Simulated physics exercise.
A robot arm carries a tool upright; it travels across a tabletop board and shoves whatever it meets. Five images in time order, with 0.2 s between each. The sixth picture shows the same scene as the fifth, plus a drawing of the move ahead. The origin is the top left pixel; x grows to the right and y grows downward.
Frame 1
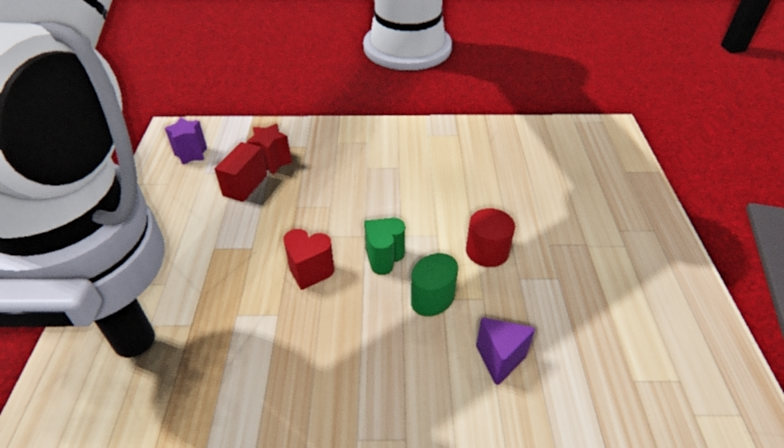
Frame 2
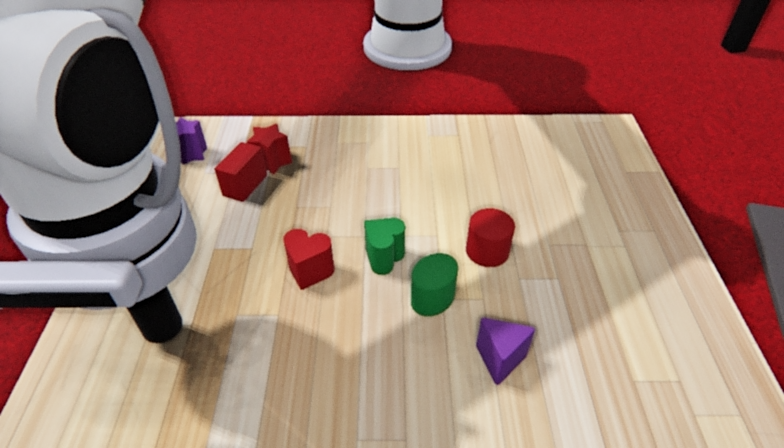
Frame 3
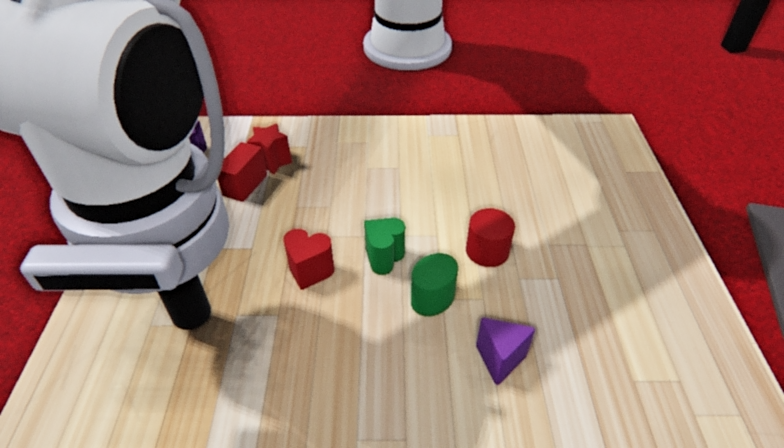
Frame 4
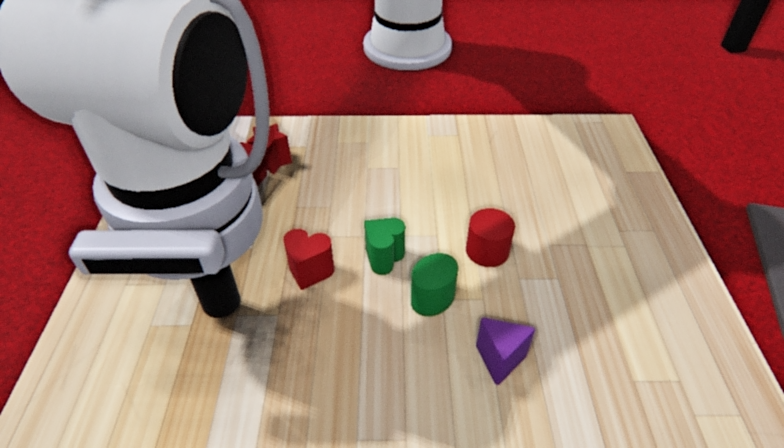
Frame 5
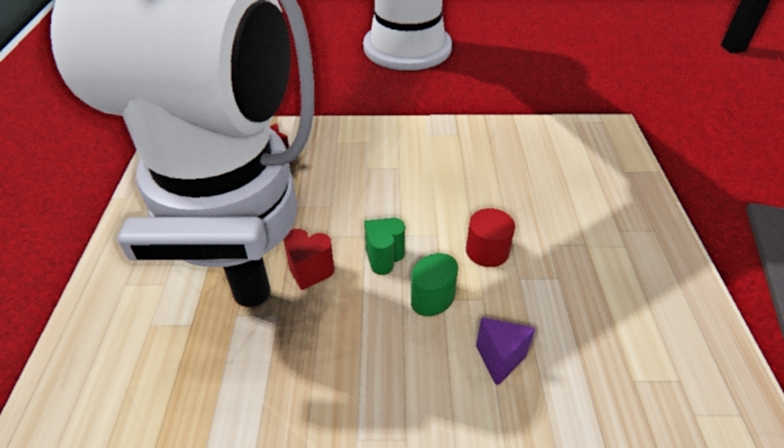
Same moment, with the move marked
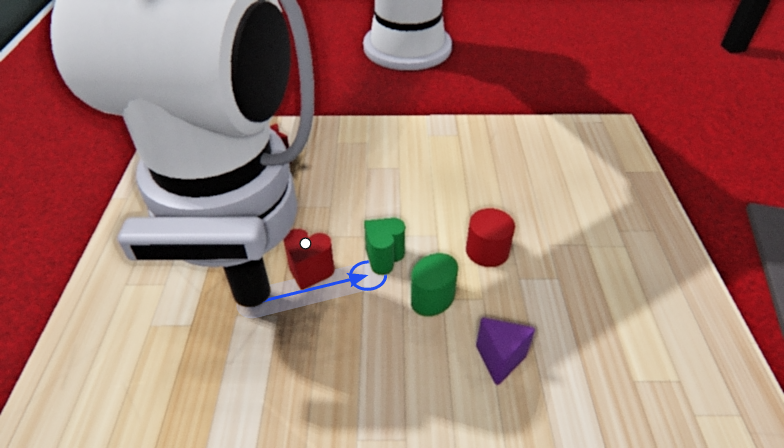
A white robot arm with a black tip moved steadily right across the wooden table toward a red heart-shaped block, while the scattered red, green and purple blocks all stayed still.
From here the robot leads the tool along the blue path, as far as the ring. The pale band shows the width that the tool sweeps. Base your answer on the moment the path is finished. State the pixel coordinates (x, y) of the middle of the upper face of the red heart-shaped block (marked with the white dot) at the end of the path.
Roughly at (329, 228).
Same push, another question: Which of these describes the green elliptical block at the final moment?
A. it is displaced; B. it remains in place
That would be B.
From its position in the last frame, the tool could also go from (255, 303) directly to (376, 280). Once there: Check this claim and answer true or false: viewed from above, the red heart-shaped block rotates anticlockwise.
True - the claim holds.
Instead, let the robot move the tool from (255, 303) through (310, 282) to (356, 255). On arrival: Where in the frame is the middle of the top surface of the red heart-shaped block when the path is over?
At pixel (352, 203).
Path on the board, straight from (255, 303) to (368, 275); the dot is on the red heart-shaped block.
What follows on the original path. One third of the way, tool (293, 283); red heart-shaped block (311, 240), turned 20° anticlockwise.
Two thirds of the way, tool (331, 274); red heart-shaped block (327, 229), turned 65° anticlockwise.
At the end, tool (368, 265); red heart-shaped block (329, 228), turned 75° anticlockwise; green heart-shaped block (391, 226), turned 15° anticlockwise; green elliptical block in place.
